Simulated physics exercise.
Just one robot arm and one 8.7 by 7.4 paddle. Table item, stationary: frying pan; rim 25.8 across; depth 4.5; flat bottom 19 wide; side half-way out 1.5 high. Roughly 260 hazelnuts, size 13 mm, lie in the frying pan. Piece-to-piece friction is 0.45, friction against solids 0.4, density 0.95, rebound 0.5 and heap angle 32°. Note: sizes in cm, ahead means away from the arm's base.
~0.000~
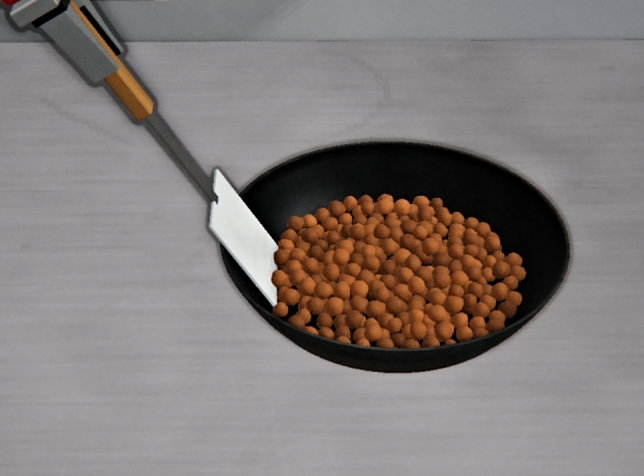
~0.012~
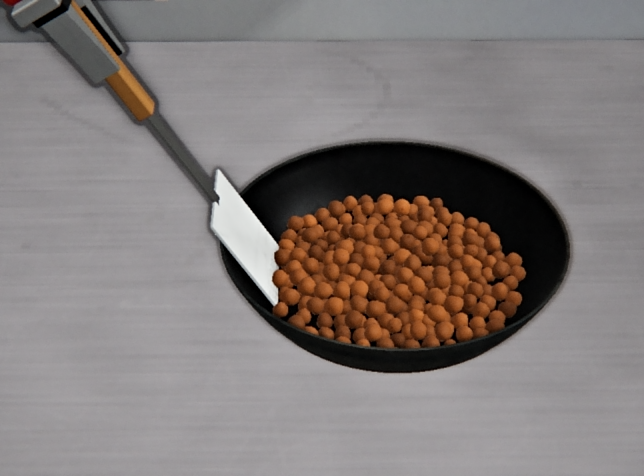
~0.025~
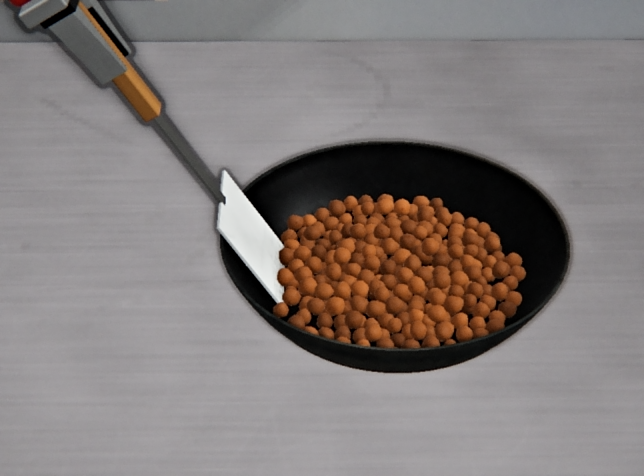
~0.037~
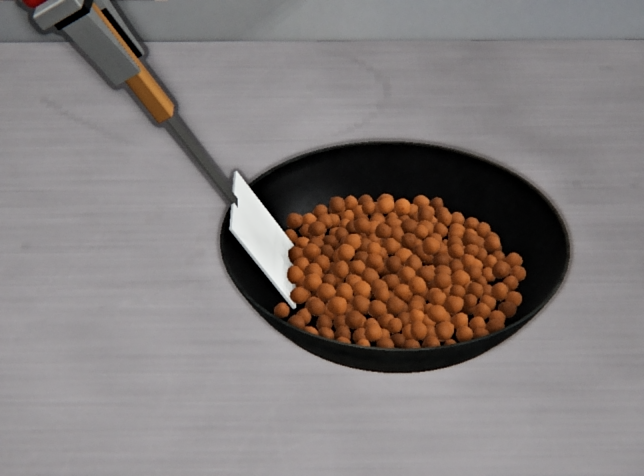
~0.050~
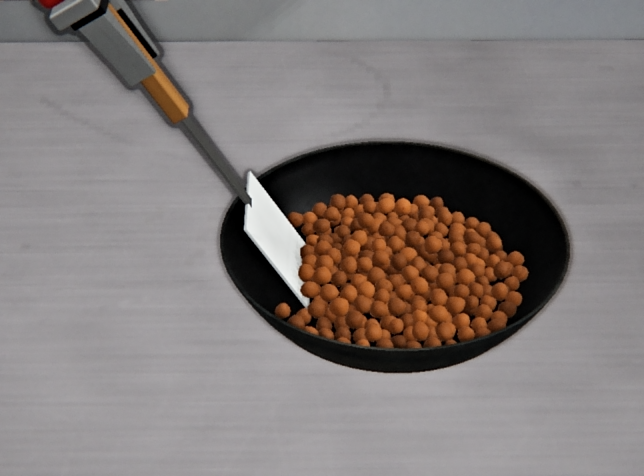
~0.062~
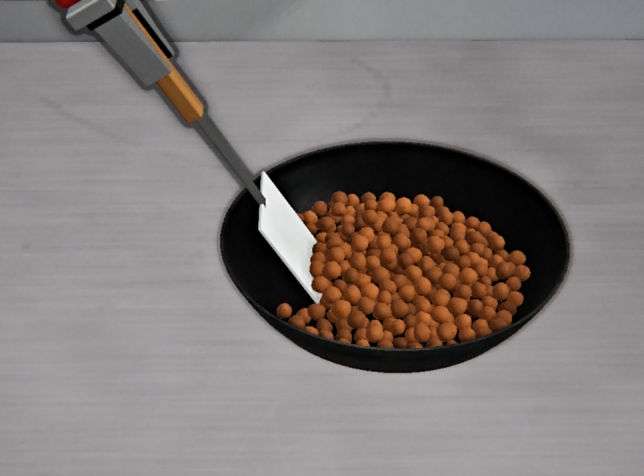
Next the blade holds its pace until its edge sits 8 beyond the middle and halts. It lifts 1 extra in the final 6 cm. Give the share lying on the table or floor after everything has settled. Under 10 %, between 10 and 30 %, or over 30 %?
Under 10 %.
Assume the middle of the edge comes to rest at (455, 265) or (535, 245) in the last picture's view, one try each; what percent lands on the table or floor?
The two tries give near 0 and near 30 in a hundred.
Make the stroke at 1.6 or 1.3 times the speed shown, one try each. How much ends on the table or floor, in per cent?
The two tries give about 20 and 20 in a hundred.
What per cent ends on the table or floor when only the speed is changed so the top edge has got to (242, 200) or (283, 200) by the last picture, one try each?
Estimates: About 5 %, about 20 %.
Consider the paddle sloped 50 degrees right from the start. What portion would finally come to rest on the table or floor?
That would leave close to 5 per cent on the table or floor.
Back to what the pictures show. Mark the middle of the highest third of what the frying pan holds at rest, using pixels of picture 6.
It is centred near (516, 250).
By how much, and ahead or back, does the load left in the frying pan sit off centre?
Offset forward: Around 4.5 cm.
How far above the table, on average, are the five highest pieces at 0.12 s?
Height: Some 5 cm.
By 0.12 s, sloping 59°, highest piece 5 above the table; 263 in the frying pan.
By 0.17 s, sloping 59°, highest piece 6 above the table; 263 in the frying pan.
By 0.40 s, sloping 59°, highest piece 6 above the table; 247 in the frying pan, 15 on the table or floor, 1 on the blade or in flight.
By 1.45 s, sloping 59°, highest piece 5 above the table; 246 in the frying pan, 17 on the table or floor.
Final count, 246 in the frying pan, 17 on the table or floor. That is 6 % on the table or floor.
